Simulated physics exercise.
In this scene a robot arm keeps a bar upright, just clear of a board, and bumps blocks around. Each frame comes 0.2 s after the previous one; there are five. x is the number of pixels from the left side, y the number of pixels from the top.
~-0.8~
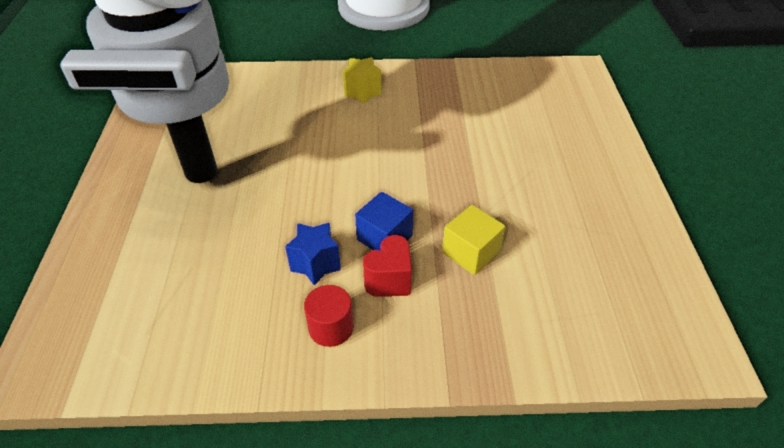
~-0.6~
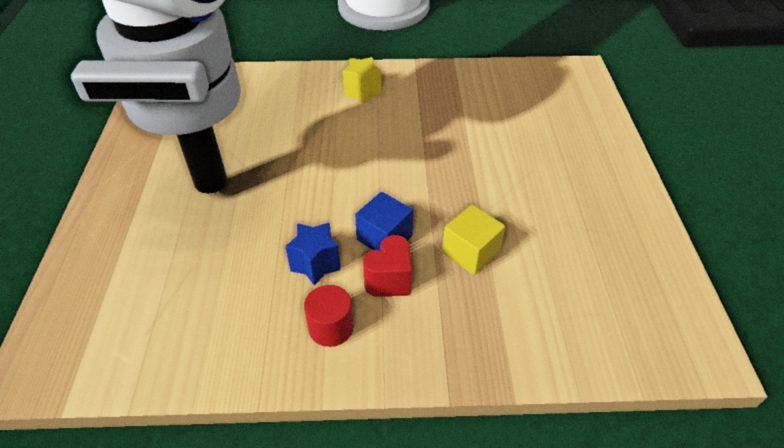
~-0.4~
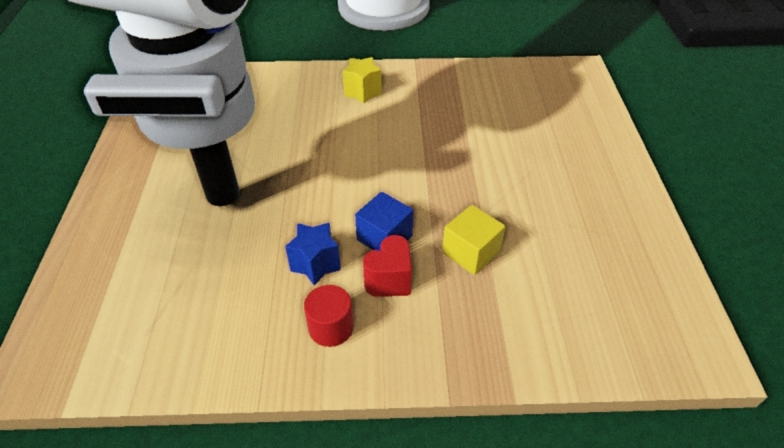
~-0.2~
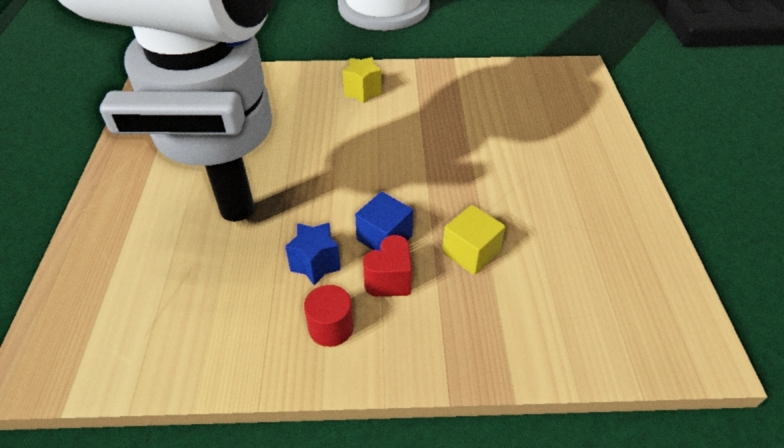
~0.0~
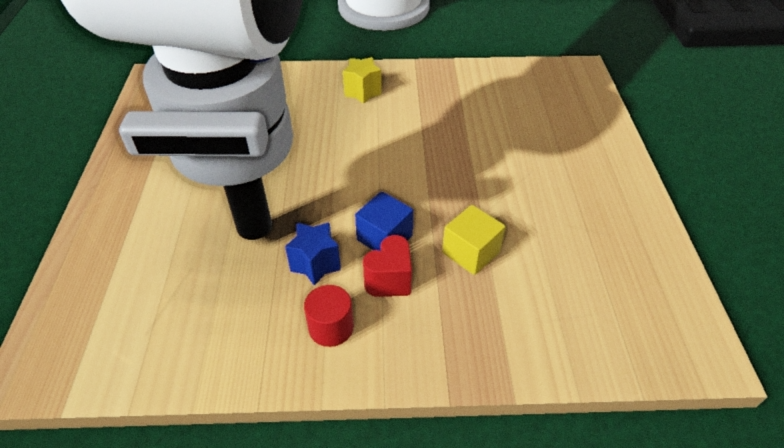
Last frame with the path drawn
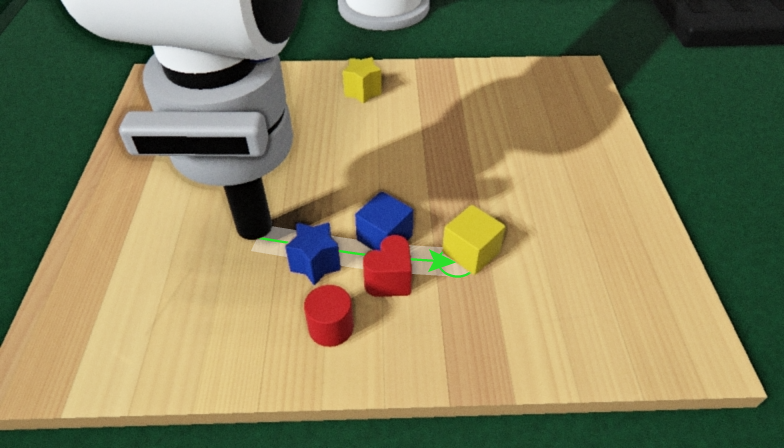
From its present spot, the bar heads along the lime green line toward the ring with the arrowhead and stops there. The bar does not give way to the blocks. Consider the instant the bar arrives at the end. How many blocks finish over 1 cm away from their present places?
I think three or more will be displaced.
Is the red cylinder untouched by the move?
Yes, that is what happens.
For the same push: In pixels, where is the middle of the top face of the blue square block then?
By then it is at (405, 202).
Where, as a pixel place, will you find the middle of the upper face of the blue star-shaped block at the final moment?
About (345, 257).
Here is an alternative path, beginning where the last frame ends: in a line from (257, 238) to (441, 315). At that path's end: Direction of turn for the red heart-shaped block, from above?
Watching from overhead, you'd notice the red heart-shaped block rotating counter-clockwise.
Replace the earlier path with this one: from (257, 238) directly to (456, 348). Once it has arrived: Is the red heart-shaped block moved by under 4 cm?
I'd say no.
Path on the board, from (257, 238) through (321, 248) and (388, 257) to (456, 262).
On the path given first. One third of the way, bar (321, 238); blue star-shaped block (332, 248), turned 50° clockwise.
Two thirds of the way, bar (388, 247); blue star-shaped block (345, 257), turned 95° clockwise; blue square block (402, 204), turned 15° anticlockwise; red heart-shaped block (401, 263).
At the end, bar (458, 252); blue star-shaped block (345, 257), turned 95° clockwise; red cylinder in place; blue square block (405, 202), turned 30° anticlockwise; red heart-shaped block (409, 267), turned 35° clockwise; yellow square block (493, 221).
